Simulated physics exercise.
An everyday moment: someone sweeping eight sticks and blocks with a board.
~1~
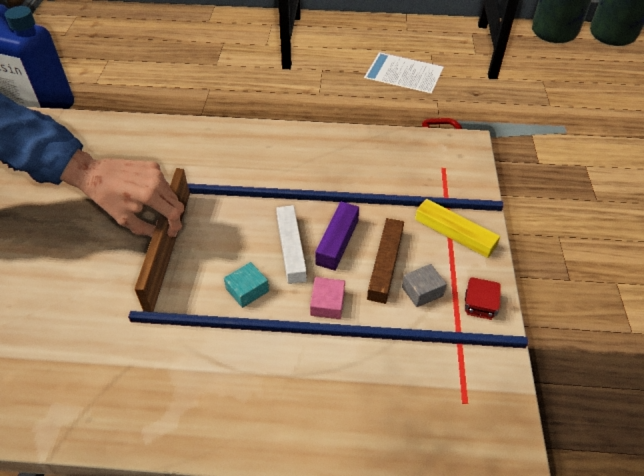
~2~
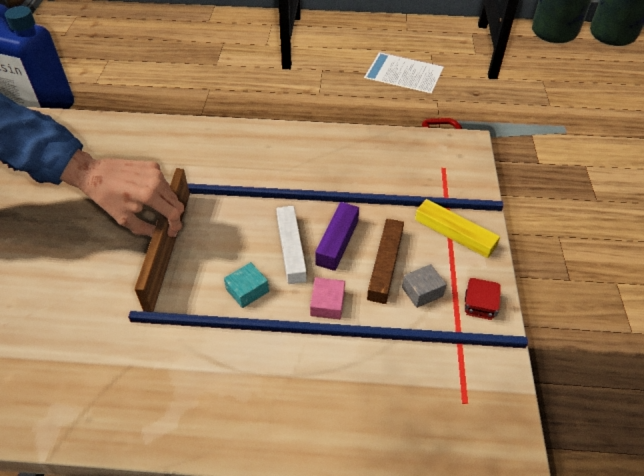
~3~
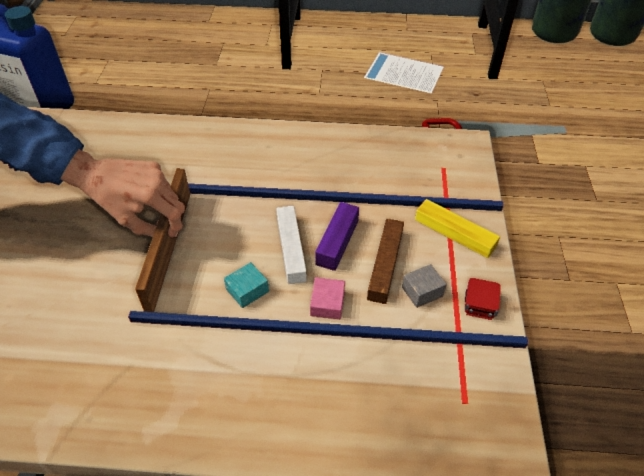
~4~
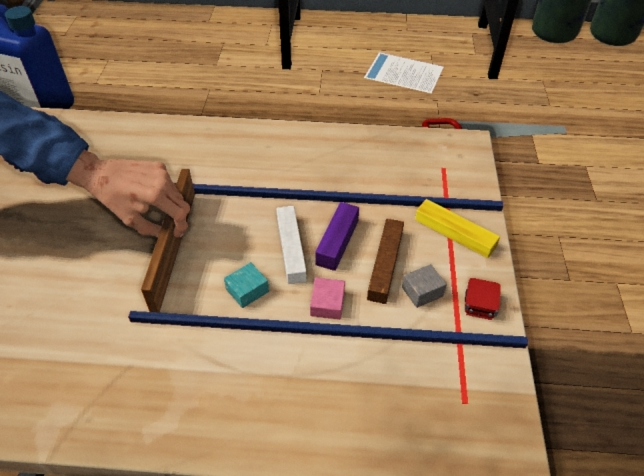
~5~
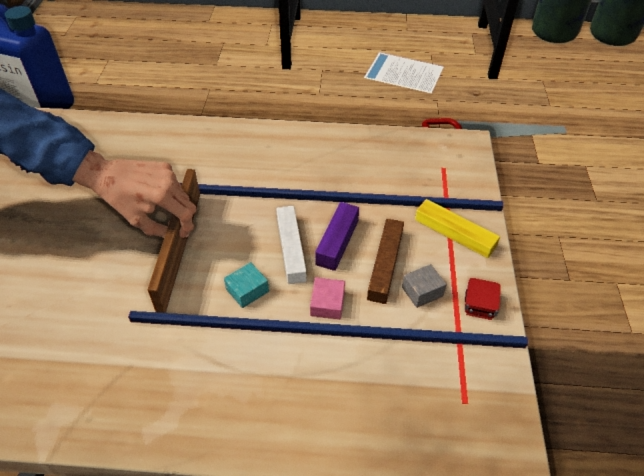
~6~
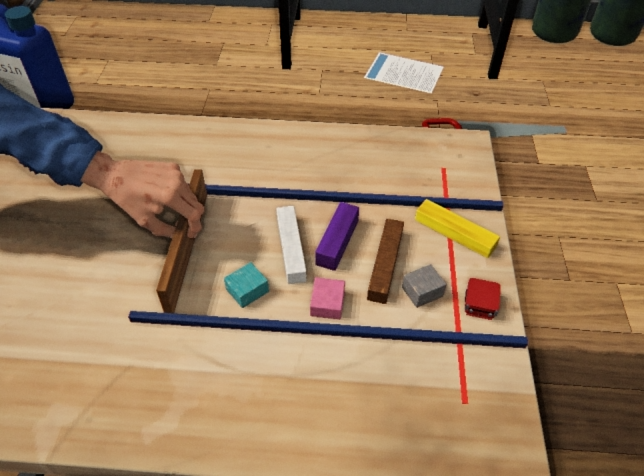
A hand held a wooden board still at the left of eight colourful sticks and blocks between two blue rails, then slid it slightly to the right, while all the pieces stayed put.
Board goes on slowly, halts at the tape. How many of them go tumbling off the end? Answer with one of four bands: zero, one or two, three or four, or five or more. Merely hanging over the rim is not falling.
Three or four.
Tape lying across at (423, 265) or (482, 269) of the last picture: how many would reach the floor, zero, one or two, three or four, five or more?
One after the other: One to two, then five or more.
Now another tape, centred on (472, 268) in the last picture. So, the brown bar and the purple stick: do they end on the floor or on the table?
Outcome: Brown bar goes missing, purple stick is still present.
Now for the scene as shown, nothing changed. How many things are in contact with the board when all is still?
The figure is 2.
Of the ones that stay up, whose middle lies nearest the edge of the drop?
Foremost: The brown bar.
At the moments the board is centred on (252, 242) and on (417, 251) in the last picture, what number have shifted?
By then 1, and later 8.
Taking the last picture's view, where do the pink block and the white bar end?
I'd say approximately (509, 319) and then (462, 255).
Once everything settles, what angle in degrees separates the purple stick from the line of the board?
Angle: Roughly 0 degrees.
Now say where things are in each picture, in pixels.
Red case (482, 299); yellow stick (456, 228); grey block (424, 286); board (165, 236); tape (453, 267), in the first frame.
Yellow stick (456, 228); brown bar (386, 259), in the second frame.
Grey block (424, 286); purple stick (338, 235), in the third frame.
Red case (482, 299); board (171, 237), in the fourth frame.
Yellow stick (456, 228); white bar (291, 244), in the fifth frame.
Red case (482, 299); yellow stick (456, 228); grey block (424, 286); board (185, 238); tape (453, 267), in the sixth frame.
A little later, none off yet; red case at rest near (482, 299); yellow stick at rest near (456, 228); grey block at rest near (424, 286).
When it is over, the number that fall off is three or four; down, grey block, yellow stick and red case.
